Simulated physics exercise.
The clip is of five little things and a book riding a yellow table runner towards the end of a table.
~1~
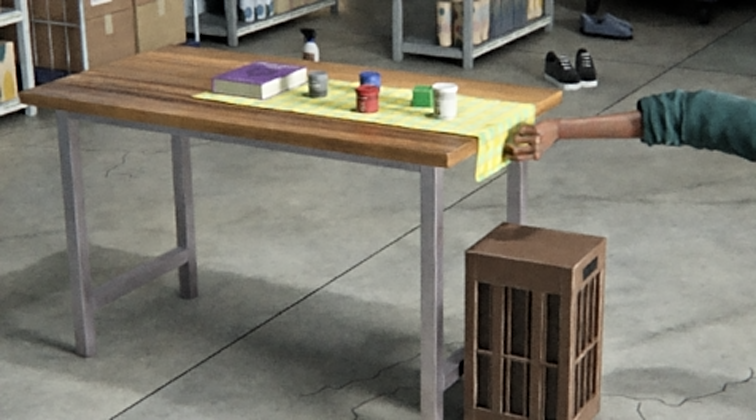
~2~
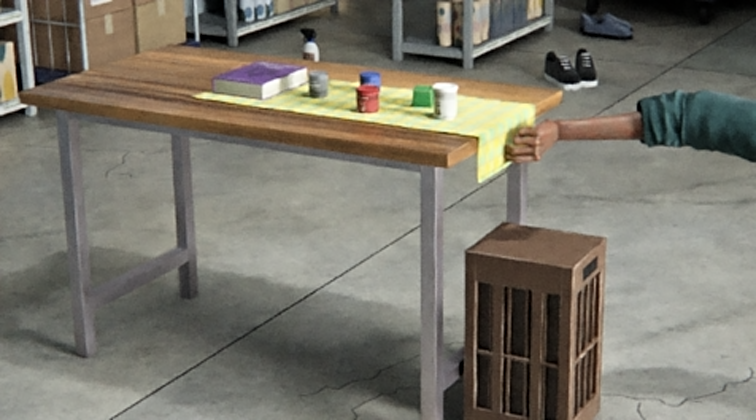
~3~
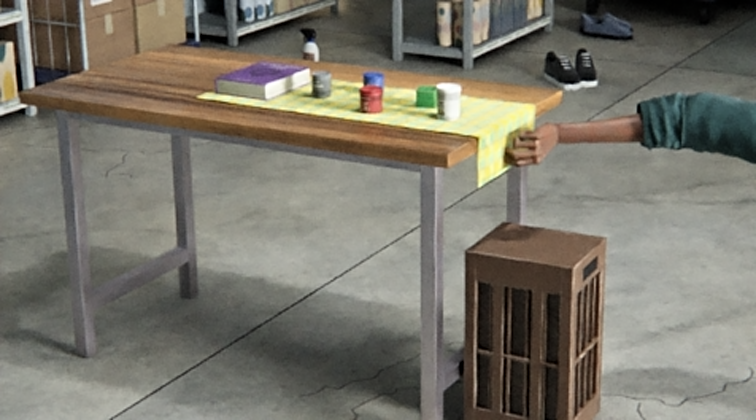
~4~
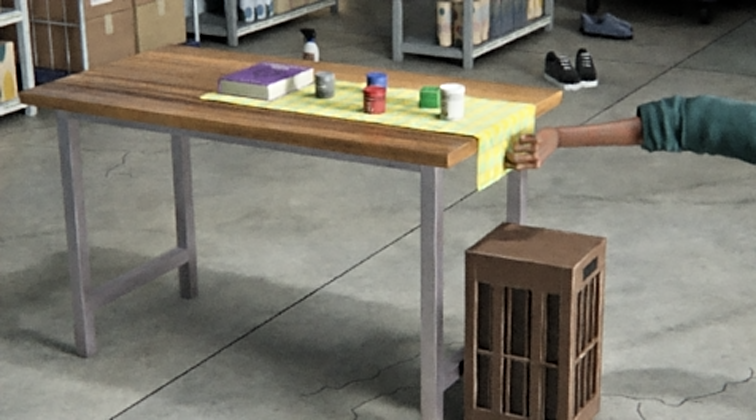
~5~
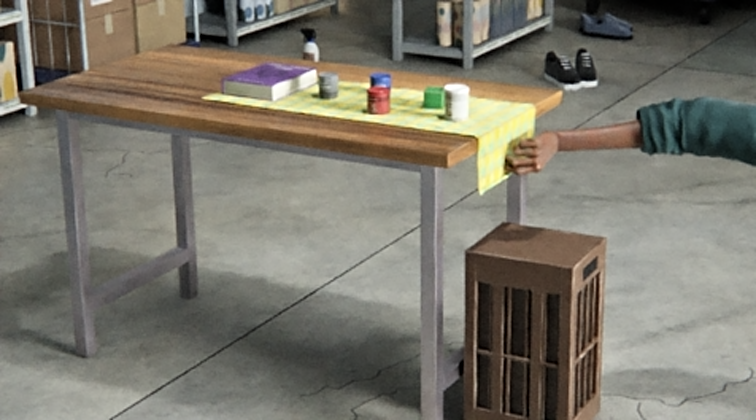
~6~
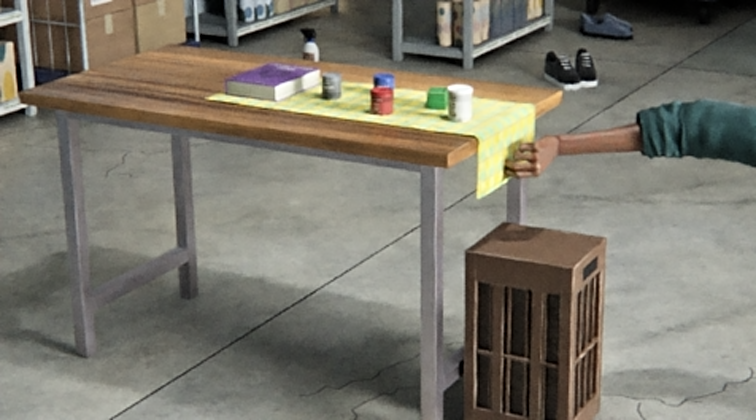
At first, a yellow runner lies across a wooden table with a purple book and five small pots and blocks on it, while a hand grips its overhanging end above a brown crate. The hand draws the cloth slightly down, and the book and little items shift slowly a short way right together.
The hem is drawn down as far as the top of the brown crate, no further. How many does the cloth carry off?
The table loses one.
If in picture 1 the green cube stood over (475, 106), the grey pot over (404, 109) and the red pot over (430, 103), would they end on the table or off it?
The green cube tumbles off, the grey pot does not fall, the red pot does not fall.
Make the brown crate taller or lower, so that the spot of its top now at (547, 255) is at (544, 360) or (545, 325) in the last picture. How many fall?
It would be 4 and 3.
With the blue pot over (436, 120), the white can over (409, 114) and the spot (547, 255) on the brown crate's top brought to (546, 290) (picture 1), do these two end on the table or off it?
The blue pot goes over, the white can goes over.
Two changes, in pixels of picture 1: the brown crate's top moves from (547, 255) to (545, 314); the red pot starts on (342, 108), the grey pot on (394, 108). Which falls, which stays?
The red pot stays on, the grey pot falls.
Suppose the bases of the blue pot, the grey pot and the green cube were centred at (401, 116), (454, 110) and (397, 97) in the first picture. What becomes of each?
The blue pot stays on; the grey pot falls; the green cube remains up.
A little later, hem near (507, 210); all still up.
Next, hem on the crate; white can gone.
When it is over, hem on the crate; white can gone. The count of fallen things is one.
